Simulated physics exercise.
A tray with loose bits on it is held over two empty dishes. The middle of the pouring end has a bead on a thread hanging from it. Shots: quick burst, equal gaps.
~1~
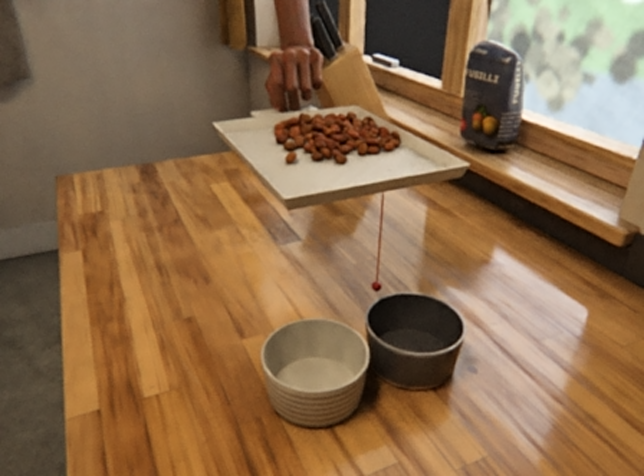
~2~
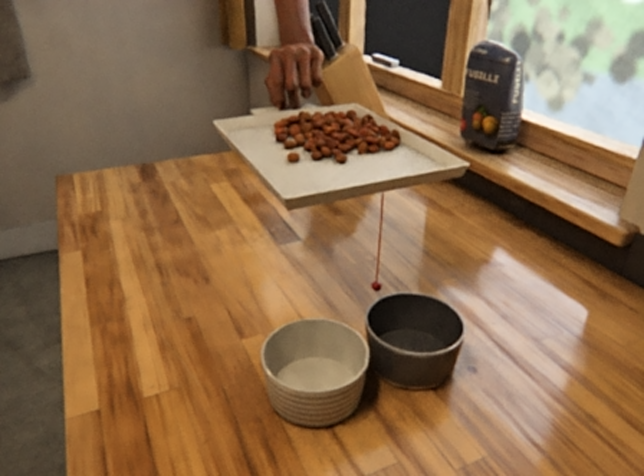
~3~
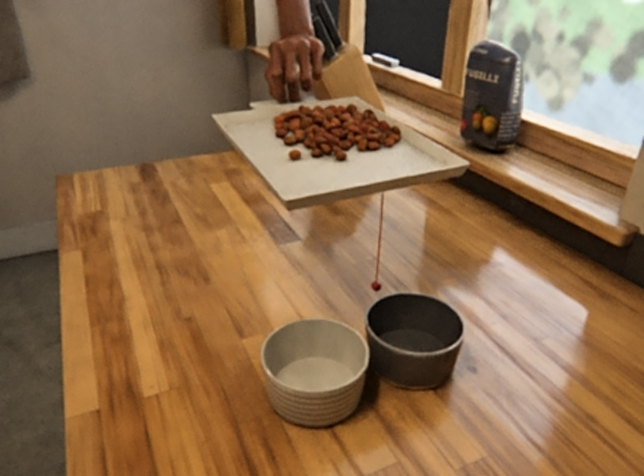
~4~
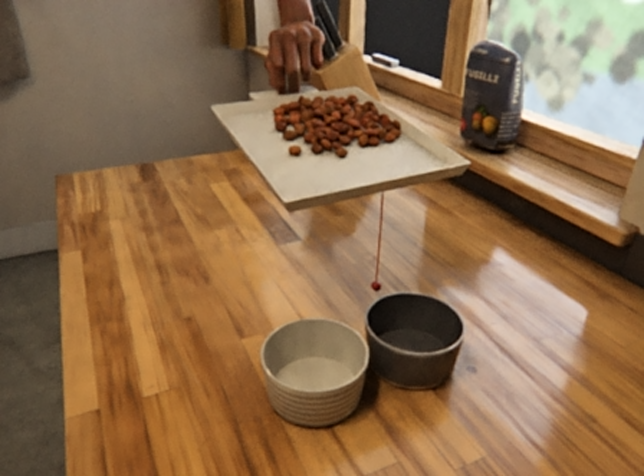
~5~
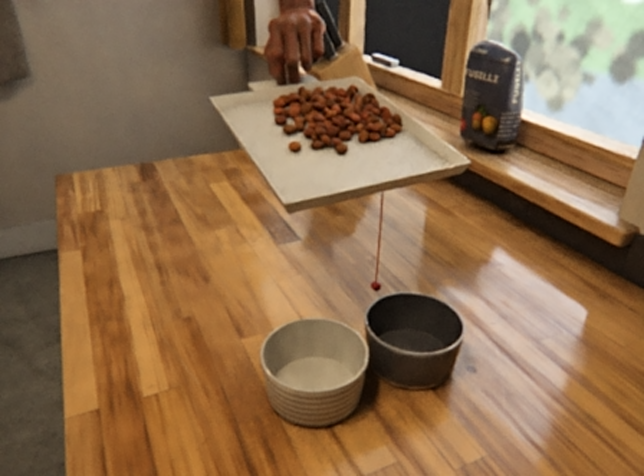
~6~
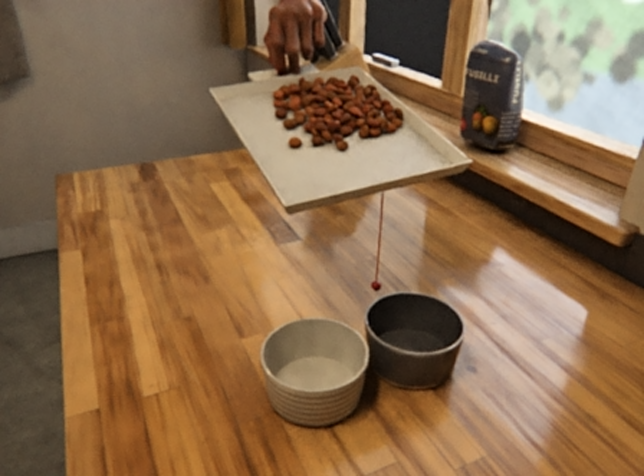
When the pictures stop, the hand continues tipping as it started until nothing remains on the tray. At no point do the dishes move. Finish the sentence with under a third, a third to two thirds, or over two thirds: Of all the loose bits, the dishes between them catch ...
Of all the loose bits, the dishes between them catch over two thirds.
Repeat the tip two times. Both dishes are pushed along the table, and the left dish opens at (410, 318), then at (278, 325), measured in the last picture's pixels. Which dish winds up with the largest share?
Taking them in turn, it's the one to the left and then the one to the left.
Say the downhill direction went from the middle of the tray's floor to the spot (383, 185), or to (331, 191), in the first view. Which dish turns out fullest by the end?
Try one: The right-side dish. Try two: The left-side dish.
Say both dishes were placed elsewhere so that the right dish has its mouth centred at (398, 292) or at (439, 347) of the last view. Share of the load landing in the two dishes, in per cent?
First position: Some 50 %; second position: Some 30 %.
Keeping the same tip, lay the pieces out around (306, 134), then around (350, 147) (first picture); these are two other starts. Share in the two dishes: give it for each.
Near 90 per cent and near 90 per cent.
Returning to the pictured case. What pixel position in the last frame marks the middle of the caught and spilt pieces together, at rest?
I'd mark it at roughly (343, 379).
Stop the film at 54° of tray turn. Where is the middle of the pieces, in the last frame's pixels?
Roughly at (358, 190).
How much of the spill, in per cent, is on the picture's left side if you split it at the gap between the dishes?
Roughly 40 percent.
Just after the last frame, tray tipped steeply; roughly two thirds on the tray; about a tenth in the left dish; just a few in the right dish; just a few outside both; roughly a quarter in the air.
A moment on, tray tipped right over; roughly a quarter on the tray; roughly a third in the left dish; about a tenth in the right dish; about a tenth outside both; roughly a quarter in the air.
Further on, tray tipped past a quarter turn; roughly half in the left dish; roughly a third in the right dish; roughly a quarter outside both.
When it is over, tray tipped past a quarter turn; roughly half in the left dish; roughly a third in the right dish; roughly a quarter outside both.
